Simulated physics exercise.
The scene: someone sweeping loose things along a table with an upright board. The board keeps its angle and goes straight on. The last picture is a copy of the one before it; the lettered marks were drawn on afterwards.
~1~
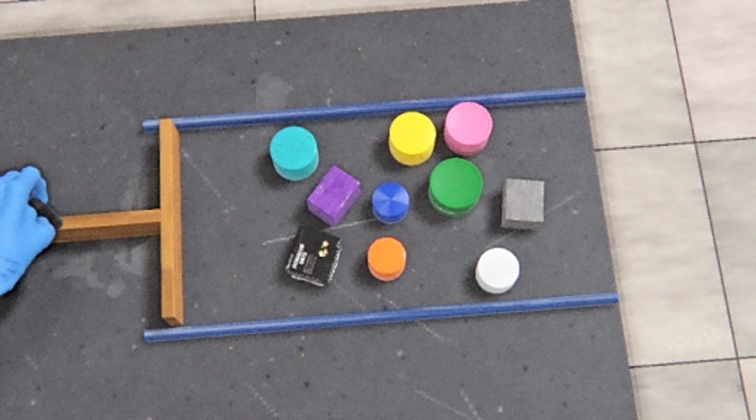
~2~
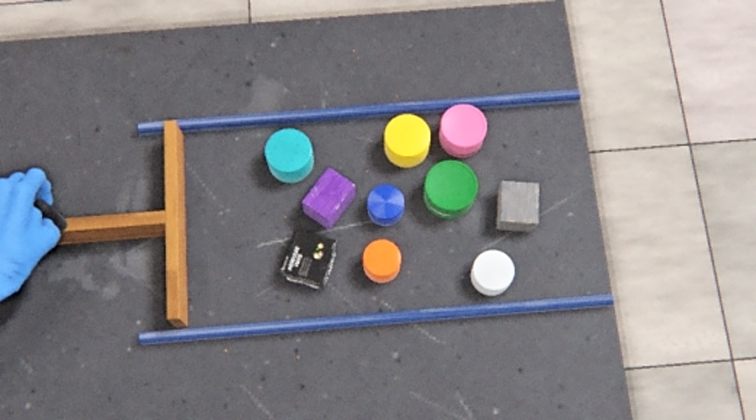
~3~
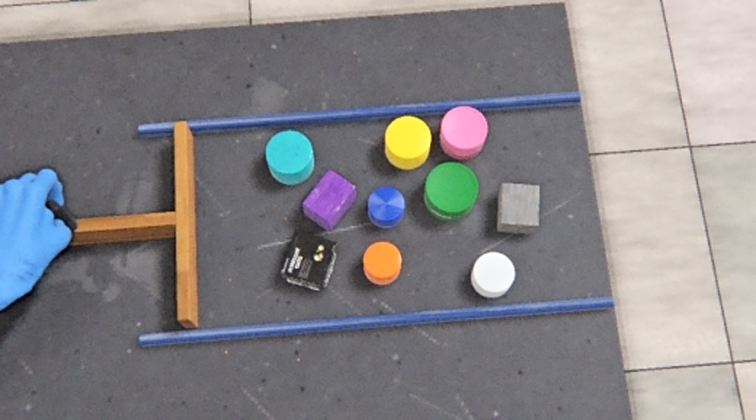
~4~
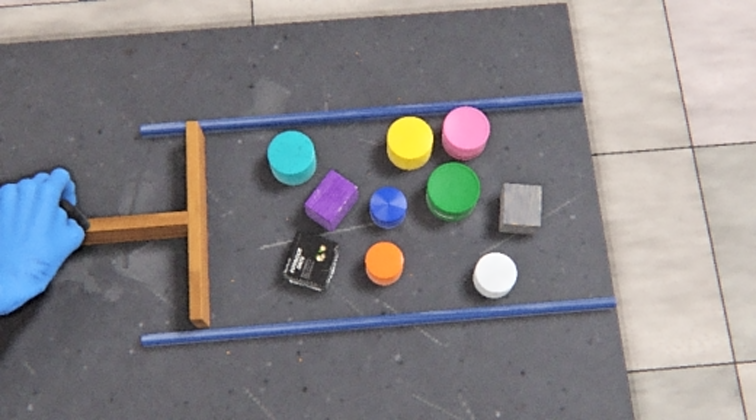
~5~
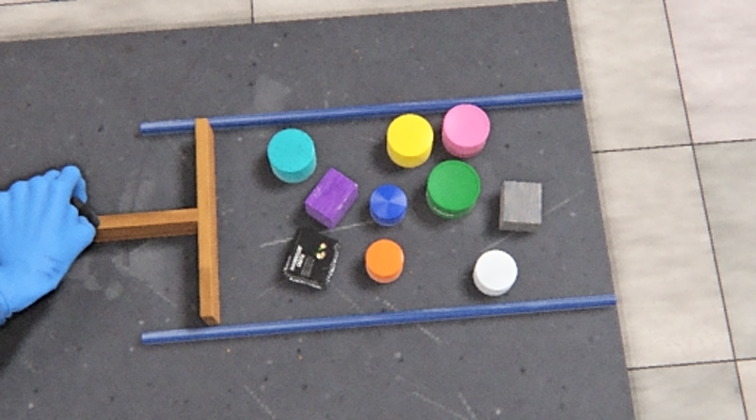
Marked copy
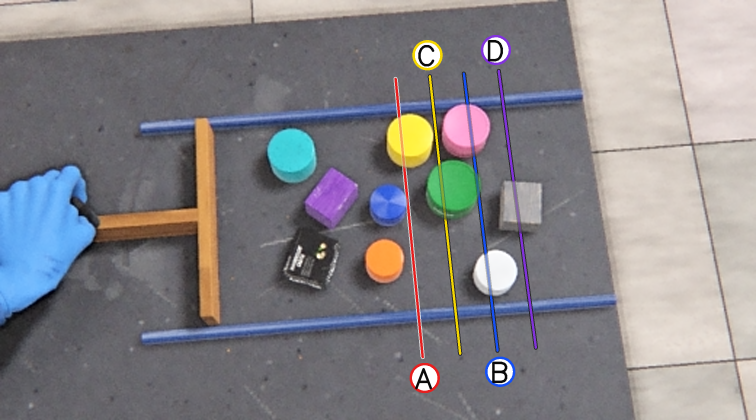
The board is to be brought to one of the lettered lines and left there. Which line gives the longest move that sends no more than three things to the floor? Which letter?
As far as mark D.
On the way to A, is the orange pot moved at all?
By then, yes.
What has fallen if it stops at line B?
It is the pink tub.
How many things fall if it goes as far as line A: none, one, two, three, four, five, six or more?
The count is none.
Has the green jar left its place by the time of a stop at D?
By then, yes.
On the copy, A at (409, 211); B at (480, 206); C at (444, 208); D at (516, 203).
On D. First, board (317, 205); turquoise pot (343, 151); orange pot (392, 261).
Then, board (430, 196); pink tub (536, 122); grey block (531, 208).
Finally, board (517, 189); pink tub over the edge; green jar (593, 158); one fallen.
By contrast, A is within the limit but short; B is within the limit but short; C is within the limit but short.
